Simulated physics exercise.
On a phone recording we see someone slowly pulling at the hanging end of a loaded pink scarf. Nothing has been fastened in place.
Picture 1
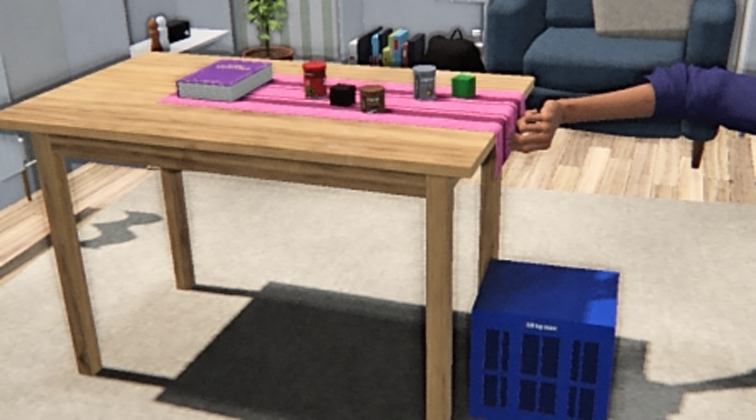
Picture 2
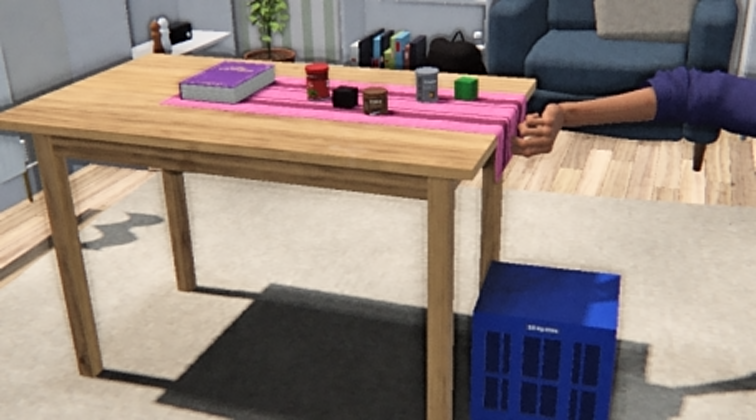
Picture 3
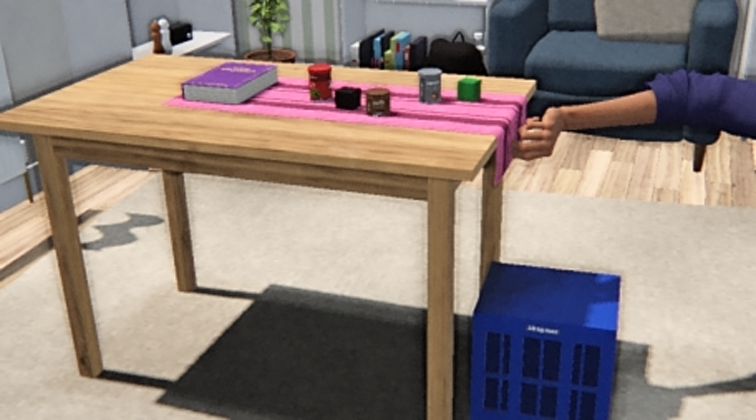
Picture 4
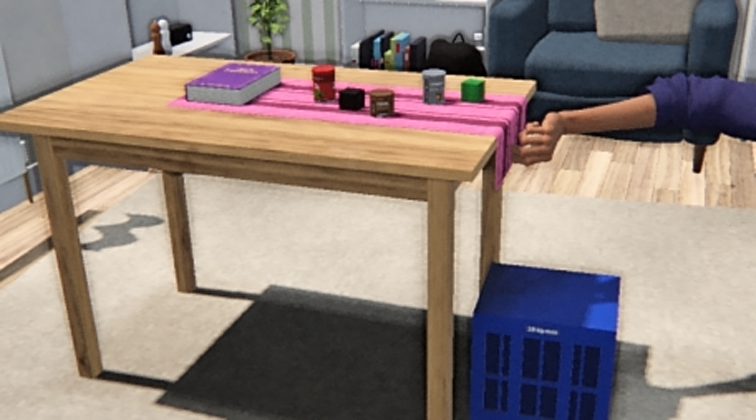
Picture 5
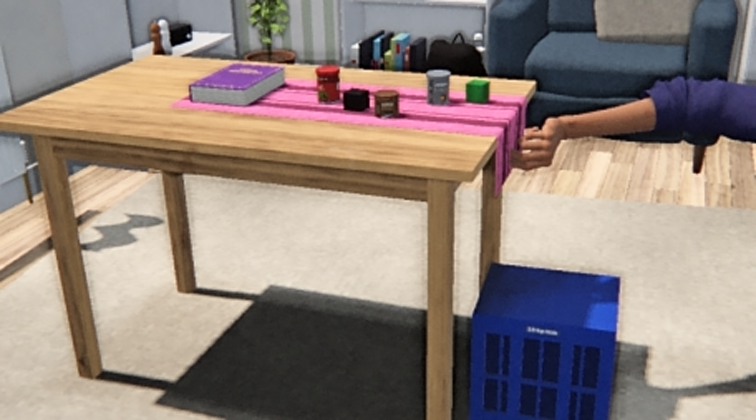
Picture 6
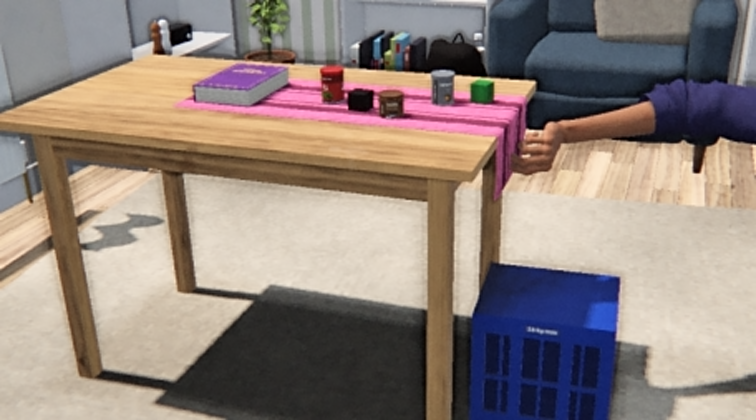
In this clip, a hand at the right slowly pulls the hanging end of a pink scarf down beside a wooden table, and the purple book, small cans, pots and cubes on it shift slightly to the right together.
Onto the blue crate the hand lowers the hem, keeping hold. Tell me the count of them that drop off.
Three items leave the top.
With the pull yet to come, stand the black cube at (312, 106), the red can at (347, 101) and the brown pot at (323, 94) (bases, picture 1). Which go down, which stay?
The black cube is still on top, the red can is still on top, the brown pot is still on top.
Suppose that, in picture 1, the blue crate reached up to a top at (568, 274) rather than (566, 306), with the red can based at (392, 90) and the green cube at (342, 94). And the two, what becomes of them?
The red can stays put, the green cube stays put.
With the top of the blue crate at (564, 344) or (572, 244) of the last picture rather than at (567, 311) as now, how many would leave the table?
The count would be 4 and then 1.
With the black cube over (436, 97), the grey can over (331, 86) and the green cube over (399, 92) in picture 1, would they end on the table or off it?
The black cube will end up off, the grey can will stay where it is, the green cube will end up off.
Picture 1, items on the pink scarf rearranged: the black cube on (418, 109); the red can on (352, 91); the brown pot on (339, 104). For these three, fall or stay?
Watch the black cube go down, the red can hang on and the brown pot hang on.
A little later, hem near (510, 227); green cube gone.
Next, hem near (510, 274); green cube and grey can gone.
Later still, hem on the crate; green cube, grey can and brown pot gone.
When it is over, hem on the crate; green cube, grey can and brown pot gone. The answer is three.
